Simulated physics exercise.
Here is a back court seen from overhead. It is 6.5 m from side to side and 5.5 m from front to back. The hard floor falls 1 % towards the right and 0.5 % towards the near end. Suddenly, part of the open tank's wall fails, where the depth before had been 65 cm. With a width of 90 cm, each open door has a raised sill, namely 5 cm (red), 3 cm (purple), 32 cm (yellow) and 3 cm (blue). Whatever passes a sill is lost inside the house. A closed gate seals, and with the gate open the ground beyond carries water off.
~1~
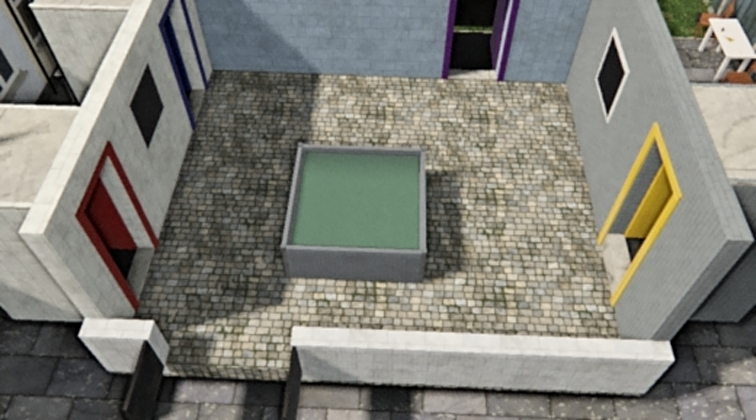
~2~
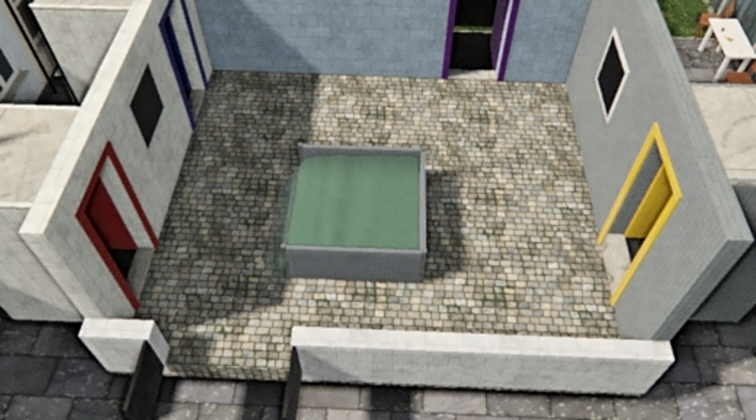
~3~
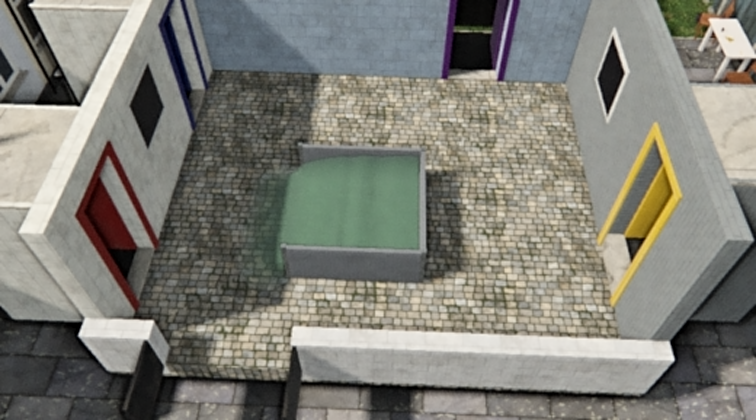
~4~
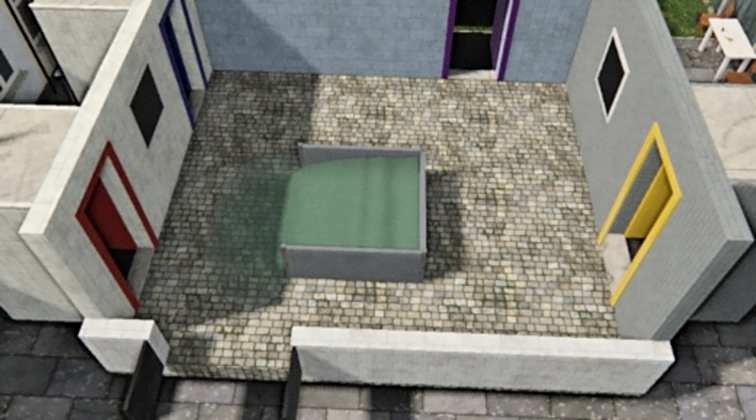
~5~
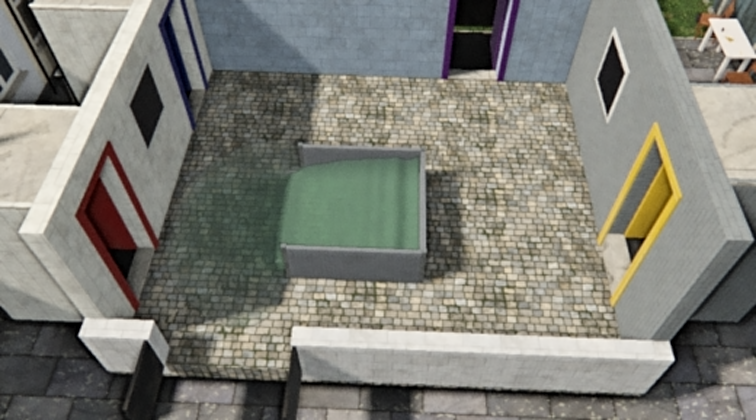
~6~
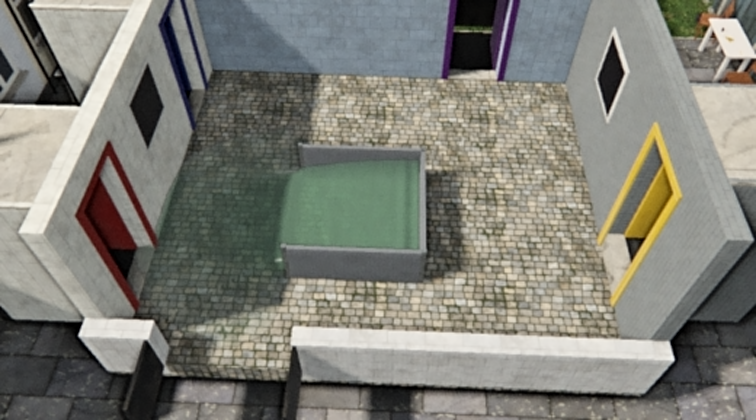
Green water pours from the left side of the open tank and spreads across the paving.
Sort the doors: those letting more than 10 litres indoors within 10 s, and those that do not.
The red door is among those letting more in; the purple door is among those that do not; the yellow door is among those that do not; the blue door is among those letting more in.
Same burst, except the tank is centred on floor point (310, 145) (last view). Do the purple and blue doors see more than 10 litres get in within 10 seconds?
Purple gets no more than that, blue gets more than that.
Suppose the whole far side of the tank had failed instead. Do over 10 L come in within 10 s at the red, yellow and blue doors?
At red the amount is beneath the mark, at yellow it is beneath the mark, and at blue it is higher than the mark.
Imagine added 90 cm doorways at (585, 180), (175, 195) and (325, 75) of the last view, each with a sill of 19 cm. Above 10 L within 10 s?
Door 1: Lower; door 2: Higher; door 3: Lower.
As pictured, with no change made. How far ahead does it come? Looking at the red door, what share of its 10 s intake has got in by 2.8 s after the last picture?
That works out near 80%.
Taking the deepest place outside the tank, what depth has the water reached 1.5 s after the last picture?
Peak depth: Approx. 41 cm.
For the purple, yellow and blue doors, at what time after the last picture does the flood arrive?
Doors: Purple 3.2 s / yellow 5.5 s / blue 0.6 s.
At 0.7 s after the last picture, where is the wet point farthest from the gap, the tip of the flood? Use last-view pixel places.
That would be close to (203, 101).
Then, 0.7 s after the last picture water covers 25 % of the floor and is deepest (40 cm) near (176, 224); red door 23 cm at the sill, 64 L in, purple door not reached, yellow door not reached, blue door 6 cm at the sill, 0 L in.
Then, 1.5 s after the last picture water covers 25 % of the floor and is deepest (41 cm) near (126, 344); red door 23 cm at the sill, 174 L in, purple door not reached, yellow door not reached, blue door 10 cm at the sill, 12 L in.
Then, 2.8 s after the last picture water covers 40 % of the floor and is deepest (22 cm) near (130, 332); red door 16 cm at the sill, 274 L in, purple door not reached, yellow door not reached, blue door 7 cm at the sill, 34 L in.
Then, 5.3 s after the last picture water covers 80 % of the floor and is deepest (11 cm) near (568, 108); red door 7 cm at the sill, 334 L in, purple door 3 cm at the sill, 0 L in, yellow door not reached, blue door 7 cm at the sill, 67 L in.
Then, 9.3 s after the last picture water covers 90 % of the floor and is deepest (10 cm) near (609, 366); red door 2 cm at the sill, 338 L in, purple door 2 cm at the sill, 0 L in, yellow door 7 cm at the sill, 0 L in, blue door 2 cm at the sill, 81 L in.
